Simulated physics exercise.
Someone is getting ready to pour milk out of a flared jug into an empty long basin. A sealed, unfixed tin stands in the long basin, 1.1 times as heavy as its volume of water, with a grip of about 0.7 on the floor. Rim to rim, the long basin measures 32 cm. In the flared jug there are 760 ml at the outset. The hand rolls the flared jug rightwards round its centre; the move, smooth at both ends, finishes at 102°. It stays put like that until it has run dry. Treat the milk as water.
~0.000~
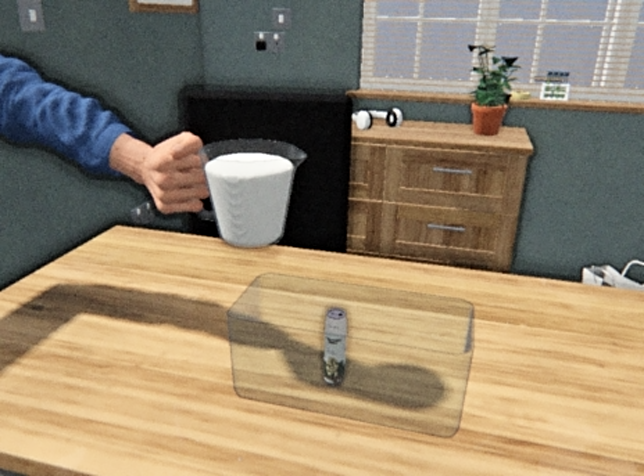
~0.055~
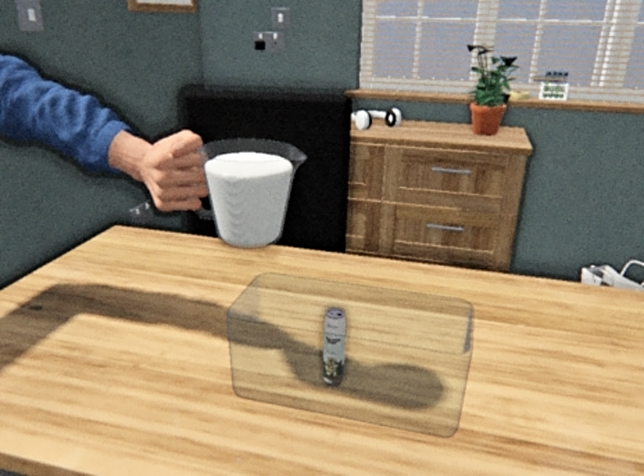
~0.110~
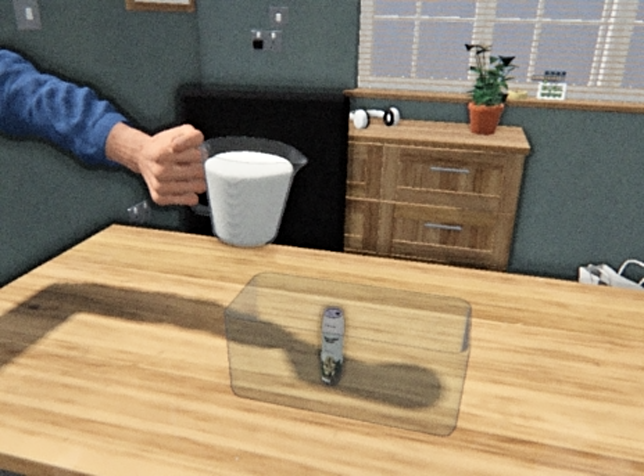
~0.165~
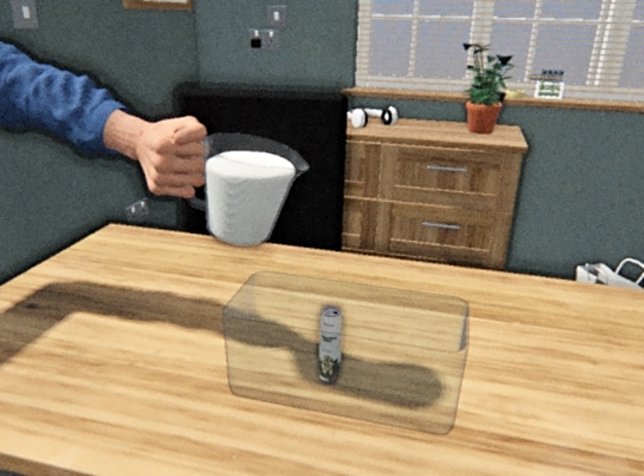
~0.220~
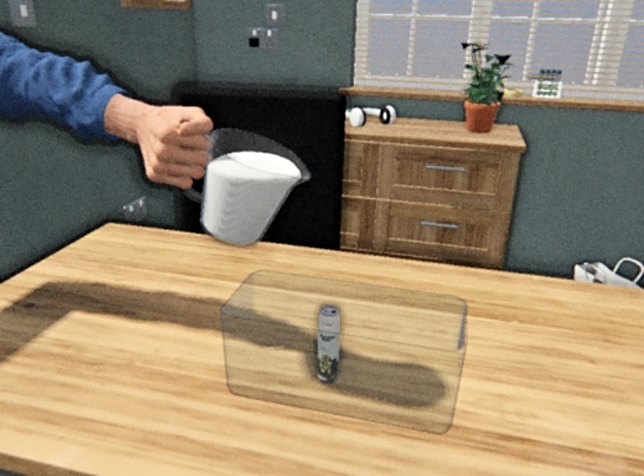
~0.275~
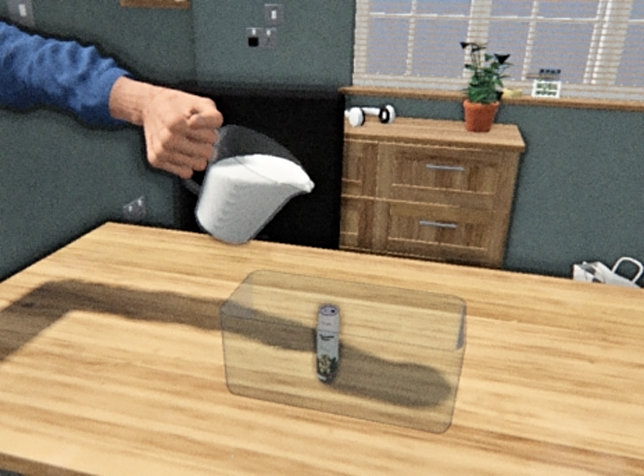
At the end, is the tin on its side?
My bet is it capsizes.
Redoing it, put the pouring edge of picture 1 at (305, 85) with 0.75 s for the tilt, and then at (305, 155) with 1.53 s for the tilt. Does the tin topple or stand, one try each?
Run one: It does not tip. Run two: It does not tip.
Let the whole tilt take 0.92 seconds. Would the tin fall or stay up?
In that case the tin overturns.
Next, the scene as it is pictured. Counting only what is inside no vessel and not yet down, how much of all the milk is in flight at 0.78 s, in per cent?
Roughly 12 per cent.
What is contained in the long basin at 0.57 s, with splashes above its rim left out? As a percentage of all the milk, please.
Close to 22 in a hundred.
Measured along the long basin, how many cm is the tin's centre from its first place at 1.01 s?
About 4 cm.
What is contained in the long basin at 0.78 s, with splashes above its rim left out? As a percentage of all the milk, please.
Some 78 per cent.
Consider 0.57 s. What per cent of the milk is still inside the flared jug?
At that time about 52 in a hundred parts are still held.
After 0.57 s the tilt is 88° and 52 per cent is still to pour; the tin stands where it began.
After 0.78 s the tilt is 102° and 10 per cent is still to pour; the tin stands where it began.
After 1.01 s the tilt is 102° and 0 per cent is still to pour; the tin leans 40°.
After 1.25 s the tilt is 102° and 0 per cent is still to pour; the tin lies on its side.
In the end the tin lies on its side.
